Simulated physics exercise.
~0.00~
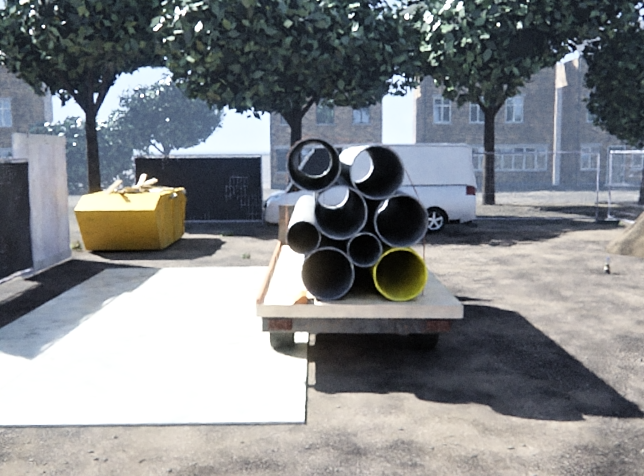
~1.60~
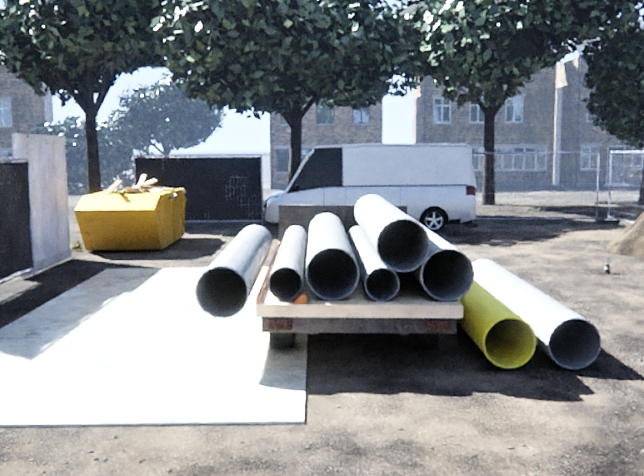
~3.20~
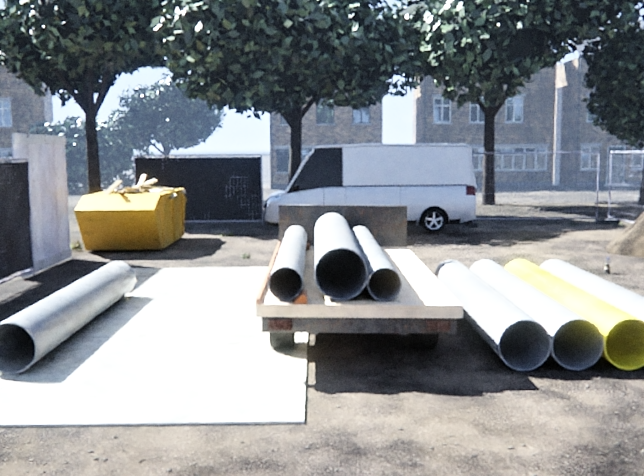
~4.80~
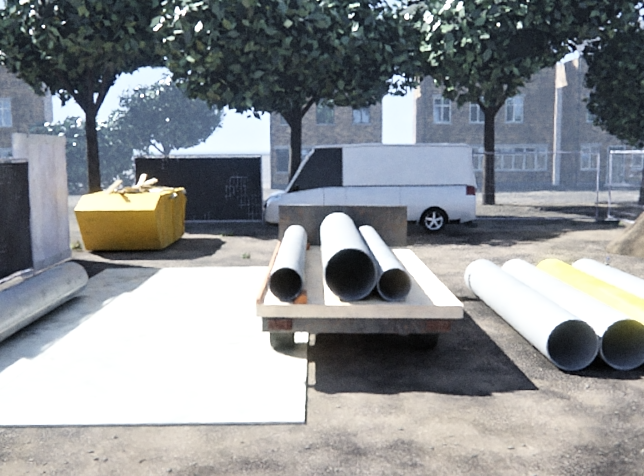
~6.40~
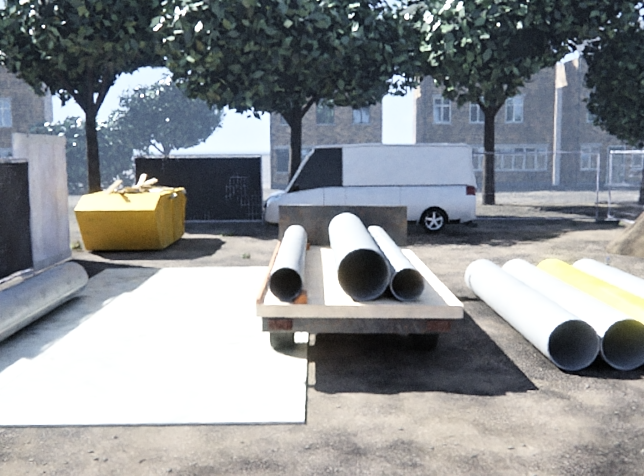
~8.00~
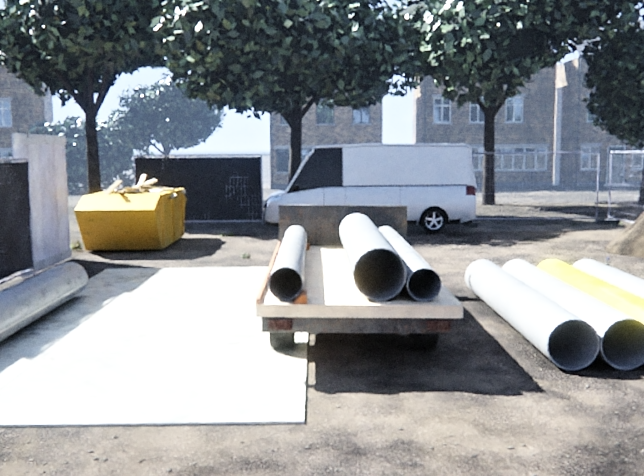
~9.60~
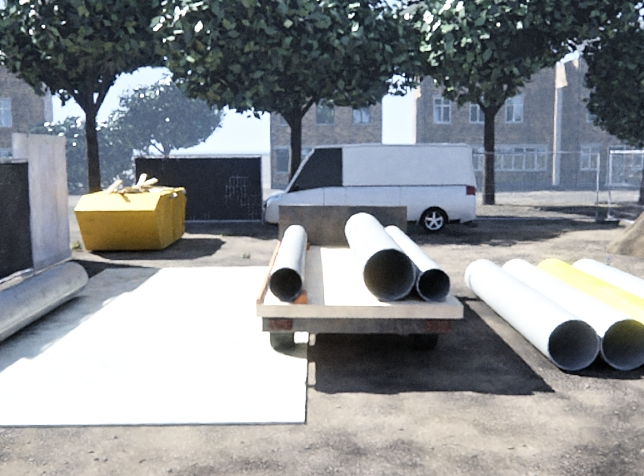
A stack of eight pipes, grey and white with a yellow one at the lower right, sits on a low flat trailer in a sunlit yard, seen from behind the trailer. A yellow skip, a white van, leafy trees and brick buildings stand beyond. The stack collapses and spreads, and the yellow pipe drops off the right side beside a pale one while another pipe tips off the left. More follow, rolling outward across the ground. The three left on the deck shift slightly, two toward the right. Finally, the yellow pipe lies on the ground at right among pale ones, with another pipe at far left.
